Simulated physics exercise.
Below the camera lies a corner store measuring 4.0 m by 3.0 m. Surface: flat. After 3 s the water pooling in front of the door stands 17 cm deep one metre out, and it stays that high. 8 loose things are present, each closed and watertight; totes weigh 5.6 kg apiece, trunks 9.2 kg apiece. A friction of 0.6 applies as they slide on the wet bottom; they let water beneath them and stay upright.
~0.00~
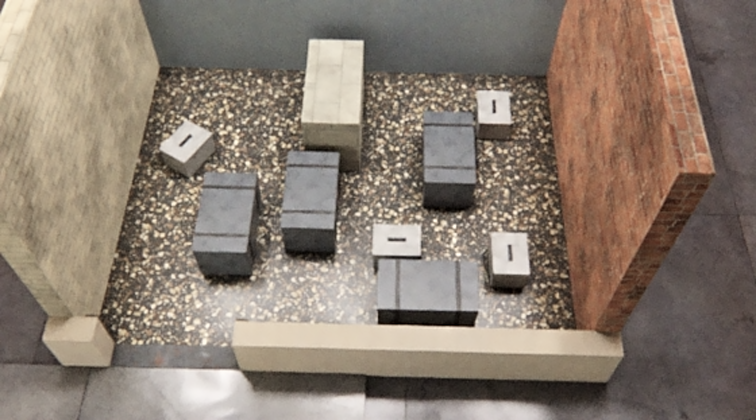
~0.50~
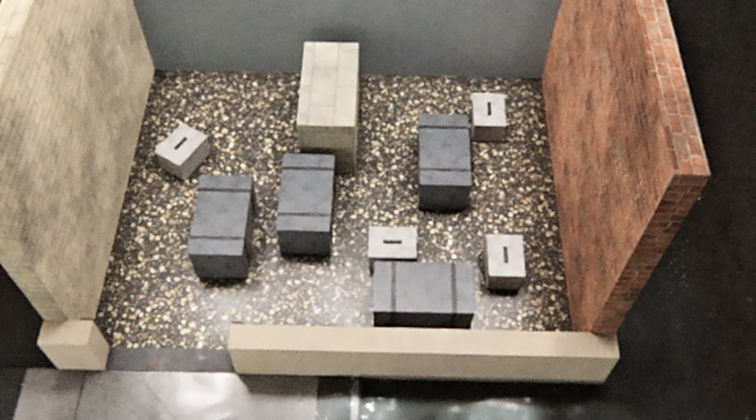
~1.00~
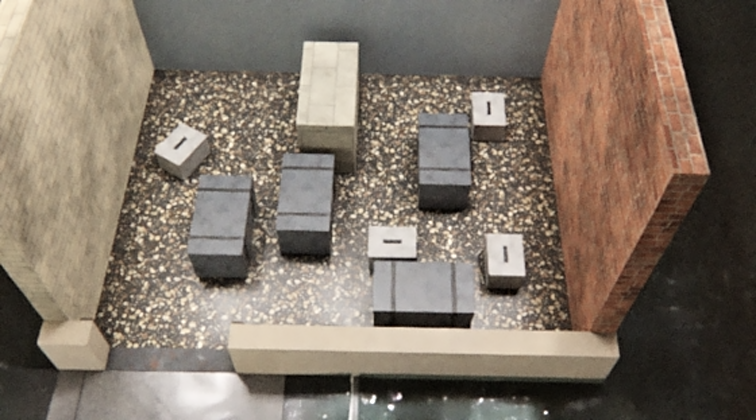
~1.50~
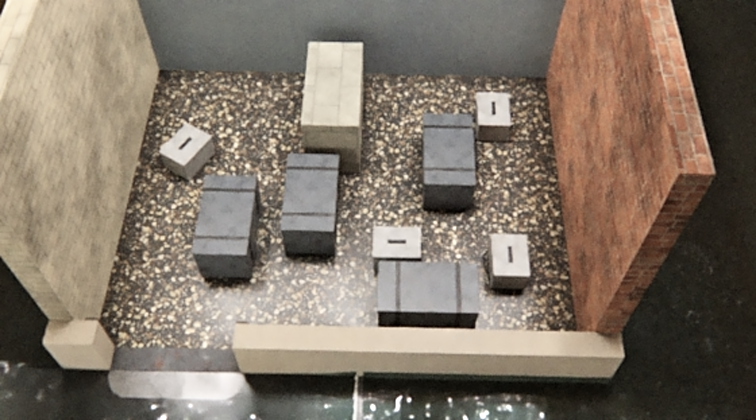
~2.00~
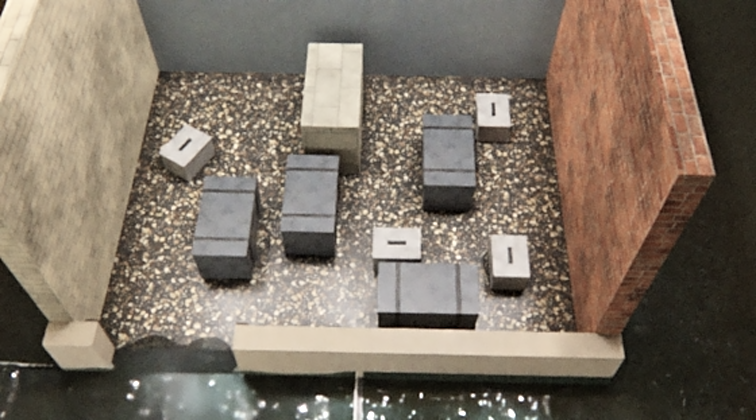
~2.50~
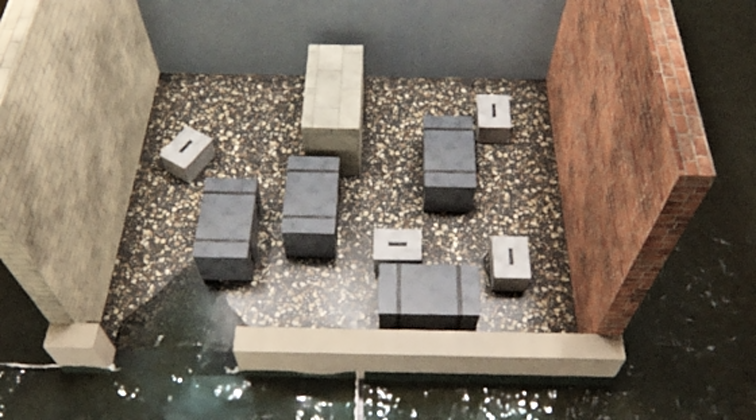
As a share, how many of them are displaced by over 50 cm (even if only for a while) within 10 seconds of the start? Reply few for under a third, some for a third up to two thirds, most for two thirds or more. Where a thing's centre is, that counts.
Some.
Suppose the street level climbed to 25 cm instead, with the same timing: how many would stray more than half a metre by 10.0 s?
6.
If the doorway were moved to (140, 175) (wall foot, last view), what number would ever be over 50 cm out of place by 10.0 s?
Count: 6.
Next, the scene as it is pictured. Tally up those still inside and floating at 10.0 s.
Total: 5.
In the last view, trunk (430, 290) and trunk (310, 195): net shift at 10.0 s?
They sit 5 cm and 120 cm away, in the order given.
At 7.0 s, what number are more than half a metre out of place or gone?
I get 2.
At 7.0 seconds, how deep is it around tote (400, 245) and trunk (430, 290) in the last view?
Roughly 2 and 1 cm.
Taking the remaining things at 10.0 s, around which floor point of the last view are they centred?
Near (413, 193).
After 3.5 s 0 of 8 are over 50 cm from their spots; 0 afloat.
After 4.5 s 1 of 8 are over 50 cm from their spots; 1 afloat.
After 7.0 s 2 of 8 are over 50 cm from their spots; 2 afloat.
After 10.0 s 4 of 8 are over 50 cm from their spots, and 4 have been at some point; 5 afloat.
